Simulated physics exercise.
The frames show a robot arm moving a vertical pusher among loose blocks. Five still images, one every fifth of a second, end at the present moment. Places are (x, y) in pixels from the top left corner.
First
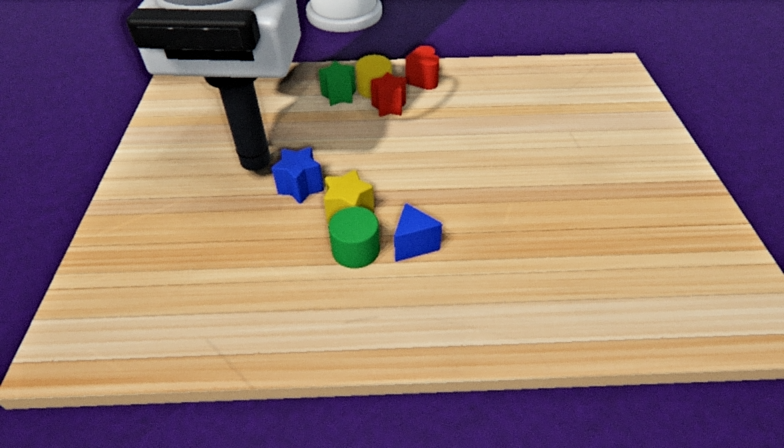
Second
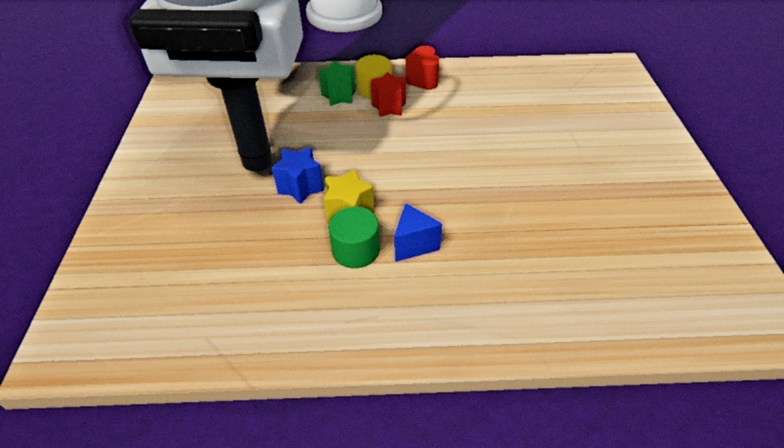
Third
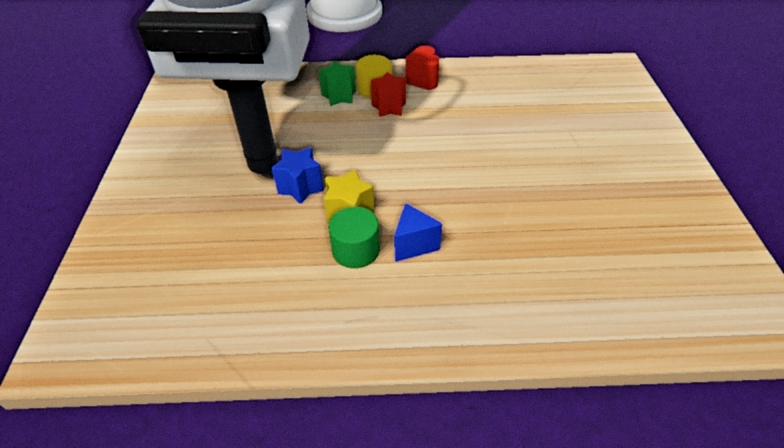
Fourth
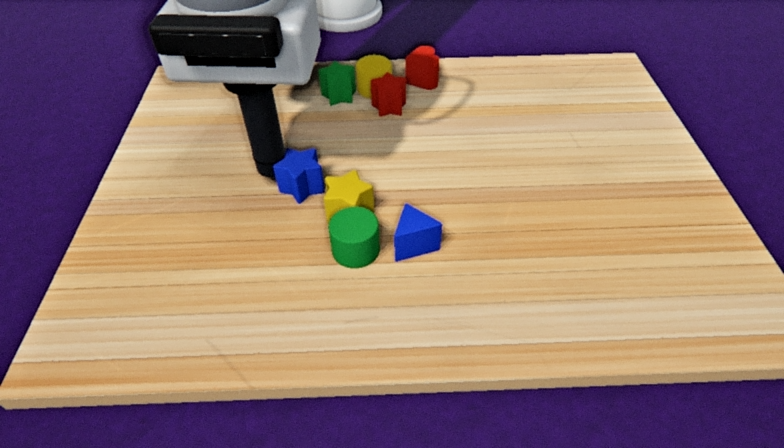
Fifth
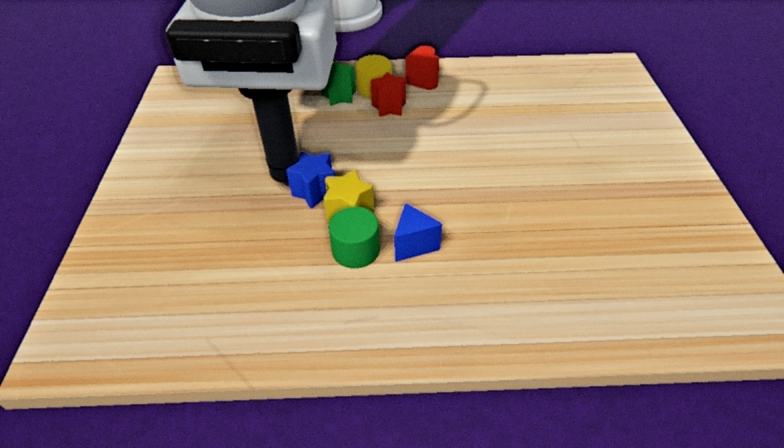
A robot arm's black vertical pusher starts just left of a blue star block on a wooden board and inches right toward it. It then nudges the star slightly right, closer to the yellow star, while the green cylinder, blue triangular block and the far group stay still.
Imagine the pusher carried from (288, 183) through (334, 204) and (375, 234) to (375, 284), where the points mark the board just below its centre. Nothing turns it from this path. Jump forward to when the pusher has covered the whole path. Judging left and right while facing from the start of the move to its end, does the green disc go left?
No - that is not the case.
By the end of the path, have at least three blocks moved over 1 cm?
Yes, it checks out.
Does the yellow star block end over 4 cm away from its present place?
I believe so.
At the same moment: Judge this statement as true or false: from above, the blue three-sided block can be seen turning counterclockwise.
Answer: False.
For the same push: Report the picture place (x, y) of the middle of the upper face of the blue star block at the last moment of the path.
It will likely be found at (392, 181).
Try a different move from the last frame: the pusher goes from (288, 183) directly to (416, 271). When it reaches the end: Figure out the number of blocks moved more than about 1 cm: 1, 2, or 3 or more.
I'm going with three or more.
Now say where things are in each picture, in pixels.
In the first picture, pusher's lower end at (256, 162); blue star block at (296, 160); yellow star block at (346, 186); green disc at (353, 223); blue three-sided block at (414, 220).
In the second picture, pusher at (258, 163); blocks still.
In the third picture, pusher at (263, 165); blocks still.
In the fourth picture, pusher at (273, 168); blue star block at (298, 160).
In the fifth picture, pusher at (286, 173); blue star block at (312, 165); yellow star block at (346, 186); green disc at (353, 223); blue three-sided block at (414, 220).
On the path given first. One third of the way, pusher at (333, 194); blue star block at (366, 177), turned 20° anticlockwise; yellow star block at (395, 199), turned 20° clockwise; blue three-sided block at (420, 225), turned 20° clockwise.
Two thirds of the way, pusher at (374, 225); blue star block at (392, 181), turned 70° anticlockwise; yellow star block at (427, 199), turned 55° clockwise; green disc at (356, 238); blue three-sided block at (427, 230), turned 55° clockwise.
At the end, pusher at (374, 275); blue star block at (392, 181), turned 70° anticlockwise; yellow star block at (427, 199), turned 55° clockwise; green disc at (333, 279); blue three-sided block at (427, 230), turned 55° clockwise.
